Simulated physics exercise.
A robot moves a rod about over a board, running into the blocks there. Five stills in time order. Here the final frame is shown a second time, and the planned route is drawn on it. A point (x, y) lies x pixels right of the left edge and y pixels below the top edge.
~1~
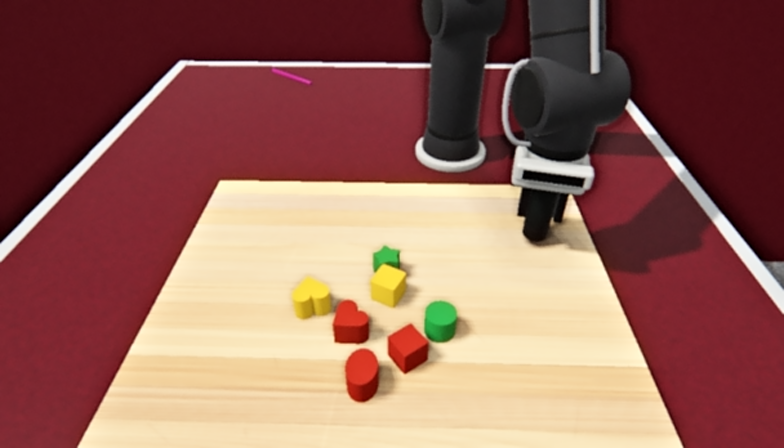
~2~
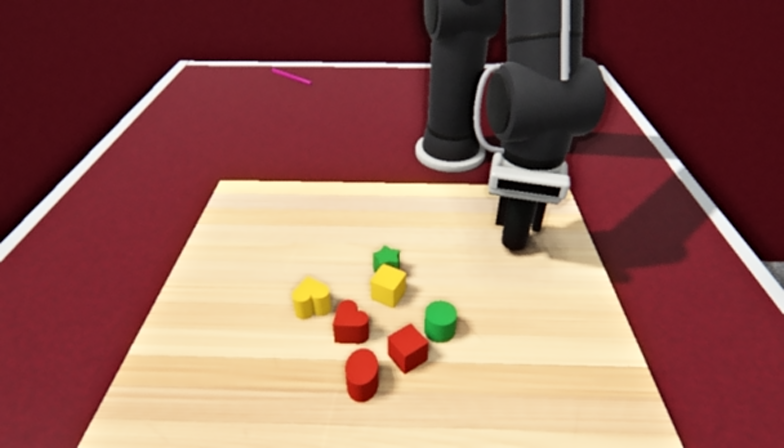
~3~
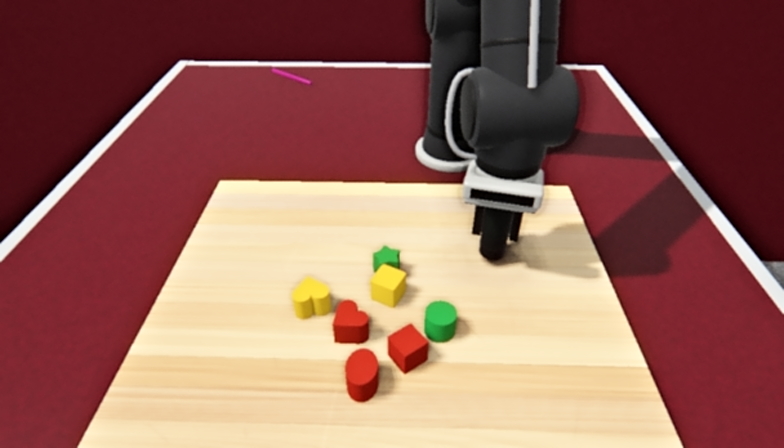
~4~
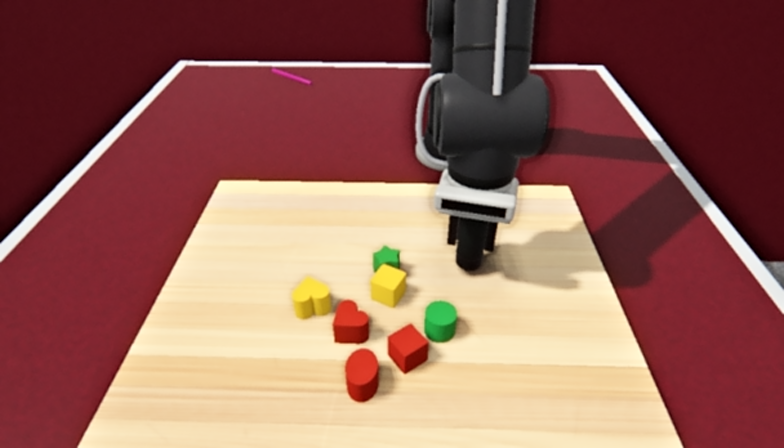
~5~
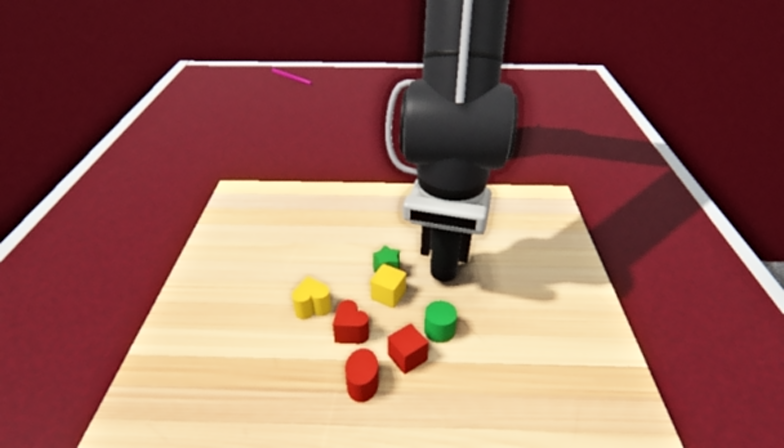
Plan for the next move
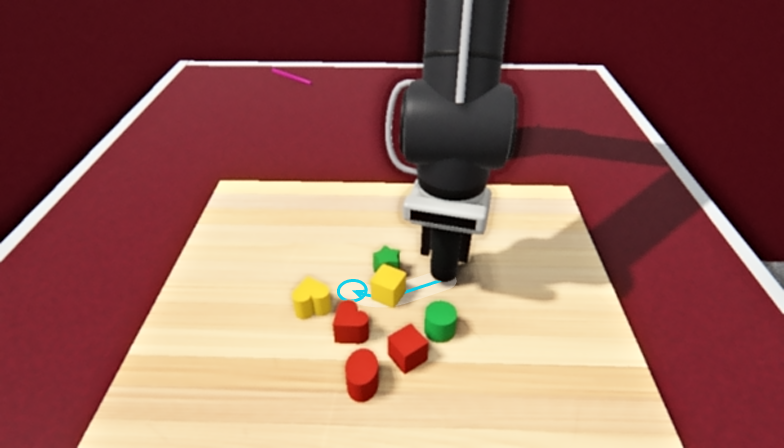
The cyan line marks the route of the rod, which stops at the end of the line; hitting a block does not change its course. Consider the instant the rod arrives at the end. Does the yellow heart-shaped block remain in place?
I'd say no.
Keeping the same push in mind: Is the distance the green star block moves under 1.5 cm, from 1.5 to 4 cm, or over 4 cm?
Below 1.5 cm.
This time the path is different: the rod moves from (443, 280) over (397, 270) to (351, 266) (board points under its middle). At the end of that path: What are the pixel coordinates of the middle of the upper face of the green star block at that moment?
I'd place it at (325, 251), taking the centre of its top.
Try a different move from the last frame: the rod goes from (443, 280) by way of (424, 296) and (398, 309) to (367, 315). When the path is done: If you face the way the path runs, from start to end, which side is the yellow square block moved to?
Seen from start to end, it moves right.
Path on the board, from (443, 280) via (414, 289) and (383, 296), ending at (352, 290).
On the path given first. One third of the way, rod (414, 283); yellow square block (383, 278).
Two thirds of the way, rod (383, 290); yellow square block (350, 283), turned 15° clockwise.
At the end, rod (352, 284); yellow heart-shaped block (299, 294); green star block in place; yellow square block (318, 278).
